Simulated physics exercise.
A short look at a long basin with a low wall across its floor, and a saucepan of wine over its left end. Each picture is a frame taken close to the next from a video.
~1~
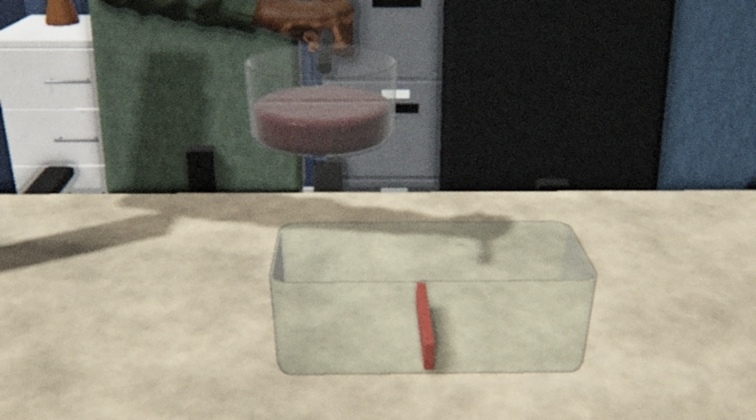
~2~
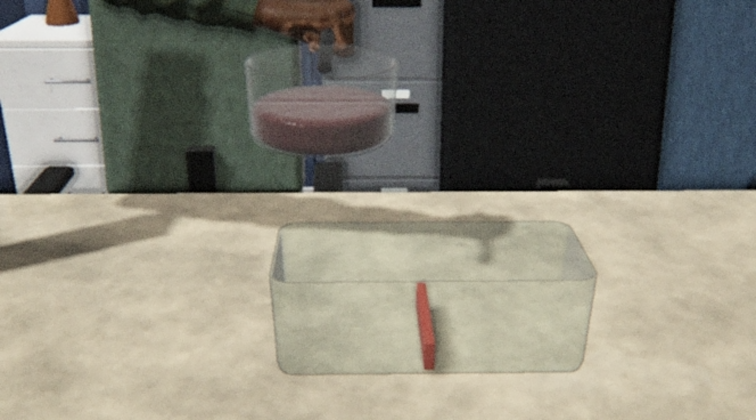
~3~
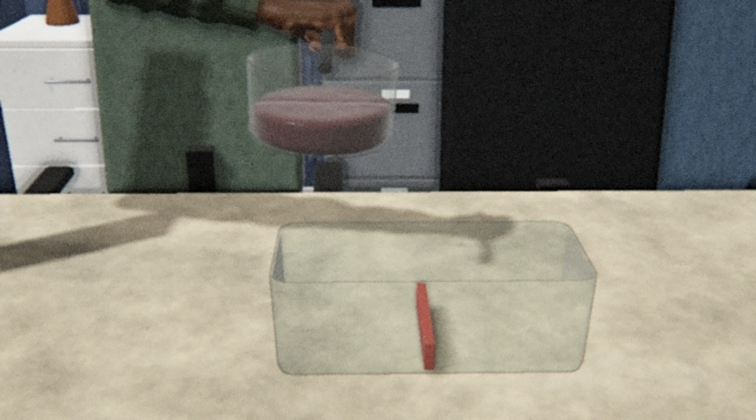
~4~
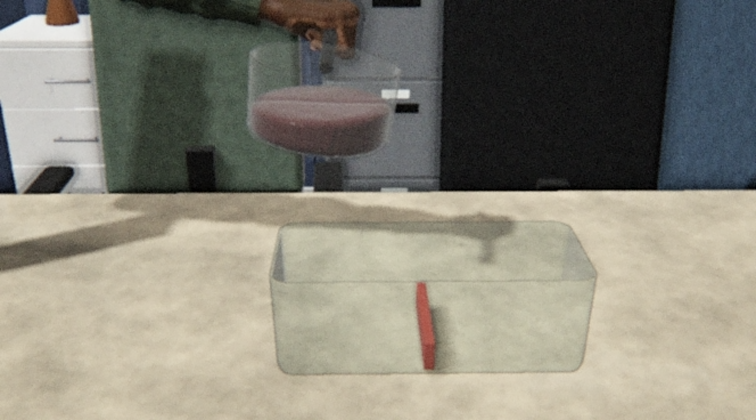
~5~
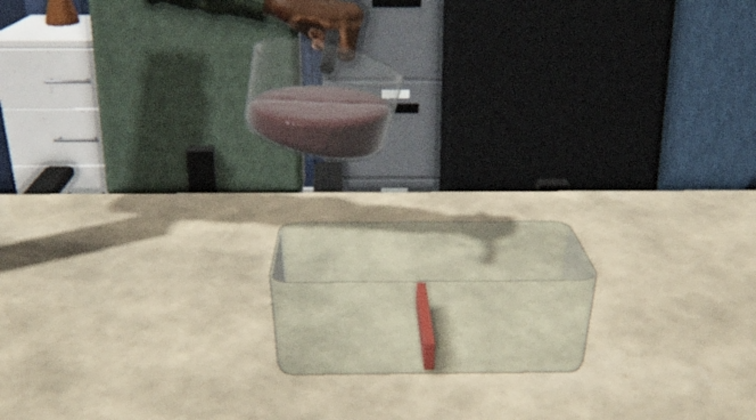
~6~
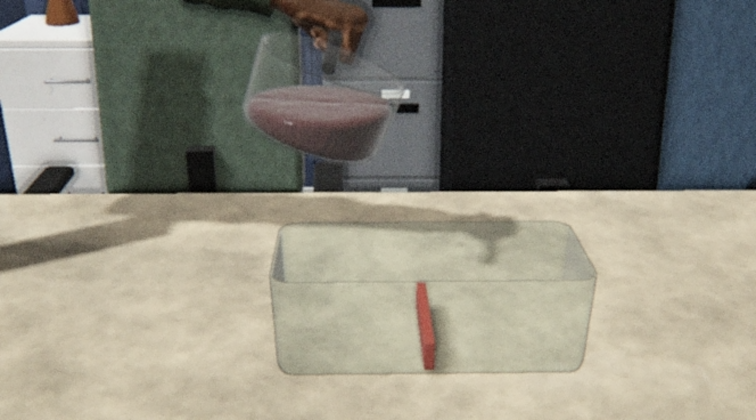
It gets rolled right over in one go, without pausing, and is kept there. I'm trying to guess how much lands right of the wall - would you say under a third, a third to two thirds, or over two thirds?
The amount right of the wall is going to settle in the middle, one third to two thirds.
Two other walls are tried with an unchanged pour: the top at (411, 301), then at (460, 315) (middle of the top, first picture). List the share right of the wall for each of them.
About 70 % and 15 %.
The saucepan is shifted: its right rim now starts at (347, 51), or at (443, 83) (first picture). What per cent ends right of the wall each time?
10 % and 90 %.
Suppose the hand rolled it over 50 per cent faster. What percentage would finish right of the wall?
It comes to some 50 in a hundred.
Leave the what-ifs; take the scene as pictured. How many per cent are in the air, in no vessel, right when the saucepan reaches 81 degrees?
Something like 40 per cent of it.
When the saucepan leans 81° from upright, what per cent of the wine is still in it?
Remaining fraction: Approx. 55 %.
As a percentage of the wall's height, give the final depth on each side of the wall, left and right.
Left part: 30 per cent; right part: 40.
A moment on, the saucepan is tipped on its side and 55 per cent is still to pour, 1 is left of the wall and 6 right of it.
Next, the saucepan is tipped right over and 7 per cent is still to pour, 25 is left of the wall and 53 right of it.
Then the saucepan is tipped right over and 0 per cent is still to pour, 44 is left of the wall and 55 right of it.
Later the saucepan is tipped right over and 0 per cent is still to pour, 44 is left of the wall and 55 right of it.
In the end 44 per cent lies left of the wall, 55 right of it and 1 outside.
